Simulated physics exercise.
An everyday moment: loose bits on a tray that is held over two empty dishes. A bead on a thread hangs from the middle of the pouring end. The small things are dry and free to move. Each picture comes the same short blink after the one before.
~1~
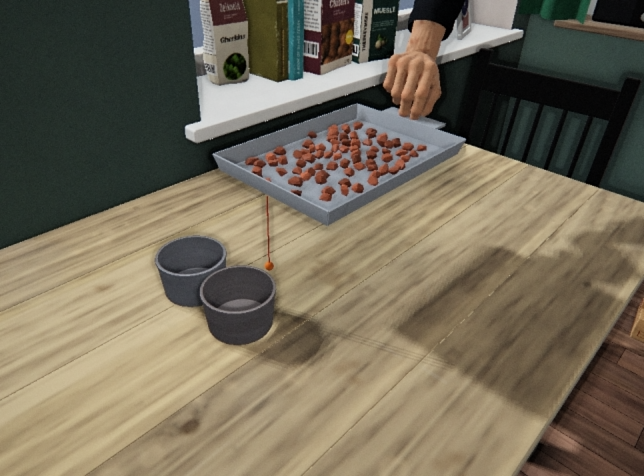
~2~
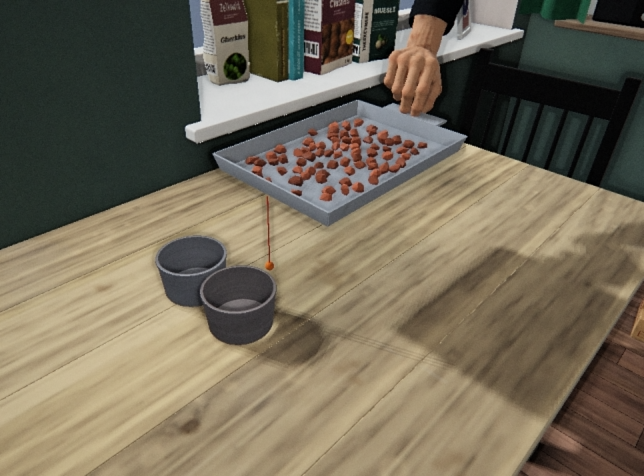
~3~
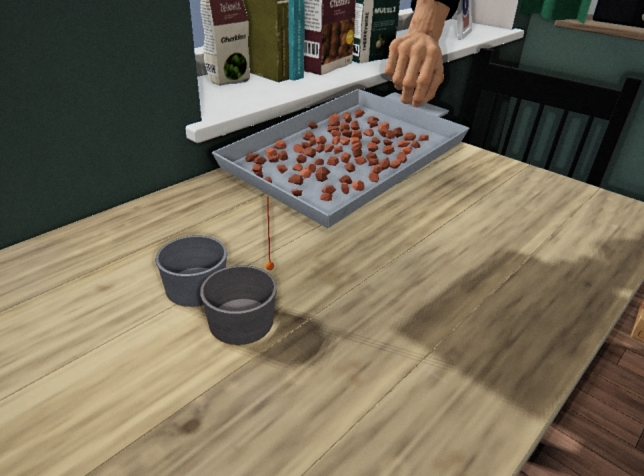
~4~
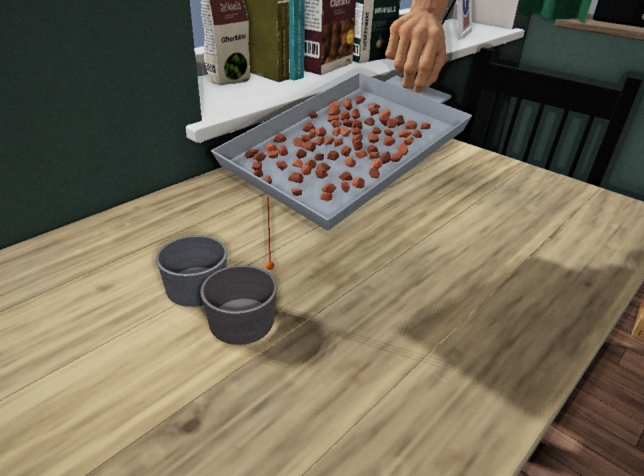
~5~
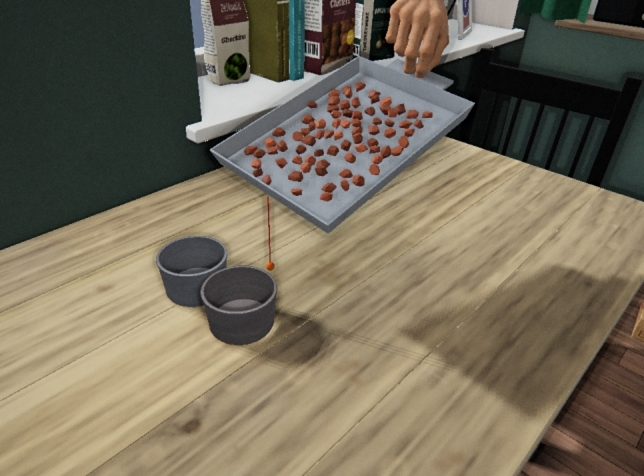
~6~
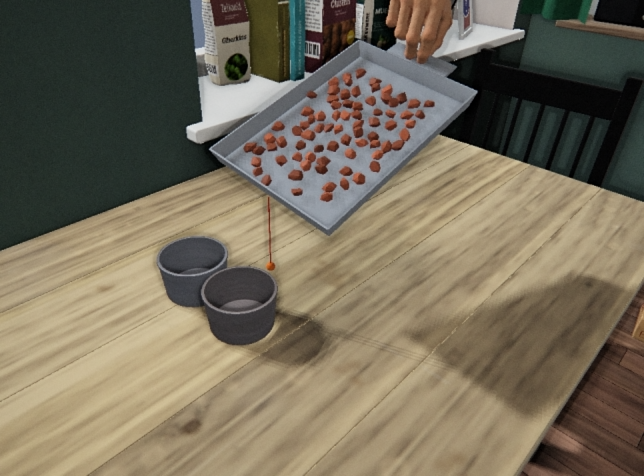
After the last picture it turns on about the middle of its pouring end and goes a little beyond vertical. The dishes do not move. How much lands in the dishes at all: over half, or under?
Together they catch under half.
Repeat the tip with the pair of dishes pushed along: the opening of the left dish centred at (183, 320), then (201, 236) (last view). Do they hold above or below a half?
The first try: Less than half. The second: Not half.
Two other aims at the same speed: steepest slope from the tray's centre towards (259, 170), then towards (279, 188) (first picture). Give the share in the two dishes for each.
Roughly 60 per cent, and 60 per cent.
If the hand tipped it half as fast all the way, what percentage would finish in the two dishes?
Close to 0 per cent.
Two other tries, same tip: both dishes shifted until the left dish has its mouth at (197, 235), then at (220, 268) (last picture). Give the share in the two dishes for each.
The first gives 0 %, the second 40 %.
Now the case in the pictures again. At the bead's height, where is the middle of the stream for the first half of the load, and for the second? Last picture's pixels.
Around (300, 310) and then (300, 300).
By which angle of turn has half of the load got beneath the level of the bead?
At about 95°.
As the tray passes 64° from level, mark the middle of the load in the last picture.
Roughly at (315, 194).
Just after the last frame, tray tipped steeply; almost all on the tray; just a few in the air.
A moment on, tray tipped past a quarter turn; roughly a quarter on the tray; just a few in the right dish; roughly half outside both; about a tenth in the air.
Further on, tray tipped past a quarter turn; just a few in the right dish; almost all outside both.
When it is over, tray tipped past a quarter turn; just a few in the right dish; not one in the left dish; almost all outside both.
